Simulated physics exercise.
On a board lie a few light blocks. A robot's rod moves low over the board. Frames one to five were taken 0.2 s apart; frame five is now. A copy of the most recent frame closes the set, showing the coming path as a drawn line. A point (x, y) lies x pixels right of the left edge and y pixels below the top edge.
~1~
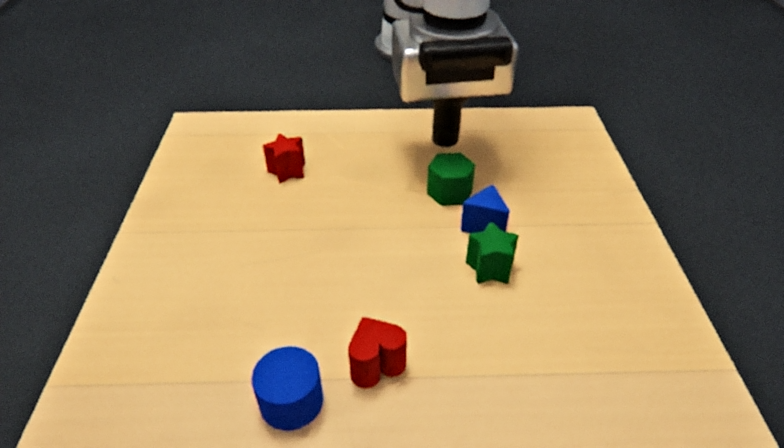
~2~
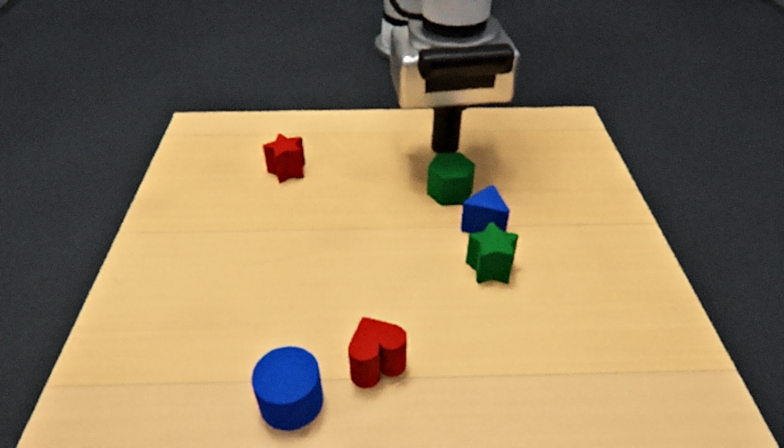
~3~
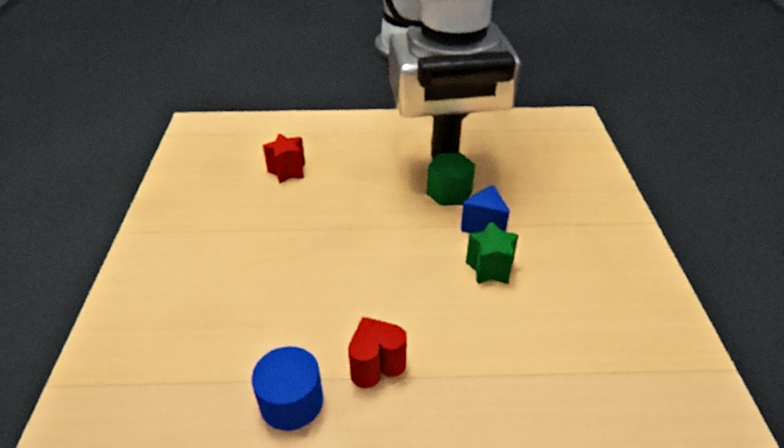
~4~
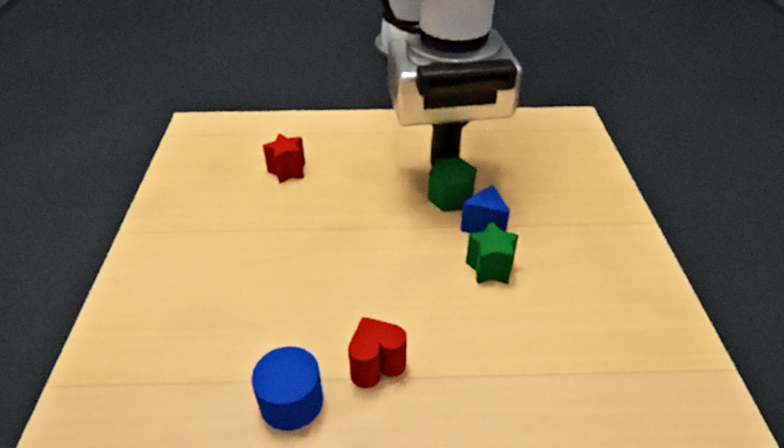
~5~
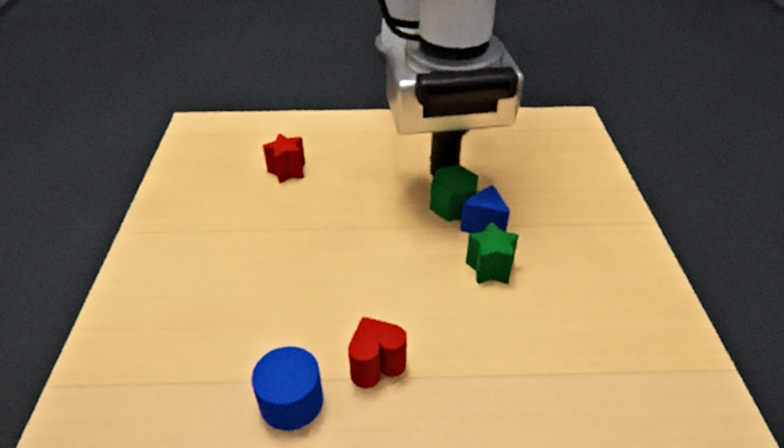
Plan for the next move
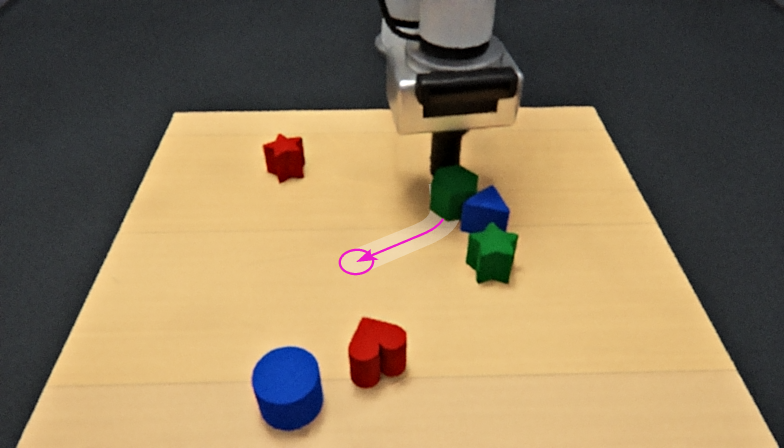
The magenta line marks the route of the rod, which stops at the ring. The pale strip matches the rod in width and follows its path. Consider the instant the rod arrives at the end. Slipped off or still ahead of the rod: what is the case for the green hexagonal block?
Shed along the way.
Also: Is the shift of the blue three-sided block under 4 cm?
Yes - that is the case.
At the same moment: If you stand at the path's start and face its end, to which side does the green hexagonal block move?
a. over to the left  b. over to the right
My pick is a.
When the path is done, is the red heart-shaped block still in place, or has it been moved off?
It is still on its spot.
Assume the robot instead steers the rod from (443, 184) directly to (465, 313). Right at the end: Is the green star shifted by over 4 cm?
In short: Yes.
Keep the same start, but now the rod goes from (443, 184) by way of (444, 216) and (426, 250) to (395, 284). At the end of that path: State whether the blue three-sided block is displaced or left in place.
The answer is that it is displaced.
Drawn move, from (443, 184) by way of (444, 217) and (406, 241) to (356, 262).
On the path given first. One third of the way, rod at (445, 205); green hexagonal block at (461, 214); blue three-sided block at (500, 209), turned 40° anticlockwise.
Two thirds of the way, rod at (405, 229); green hexagonal block at (456, 225), turned 30° anticlockwise; blue three-sided block at (500, 209), turned 40° anticlockwise; green star at (498, 243).
At the end, rod at (356, 250); red heart-shaped block still; green hexagonal block at (456, 225), turned 30° anticlockwise; blue three-sided block at (500, 209), turned 40° anticlockwise; green star at (498, 243).
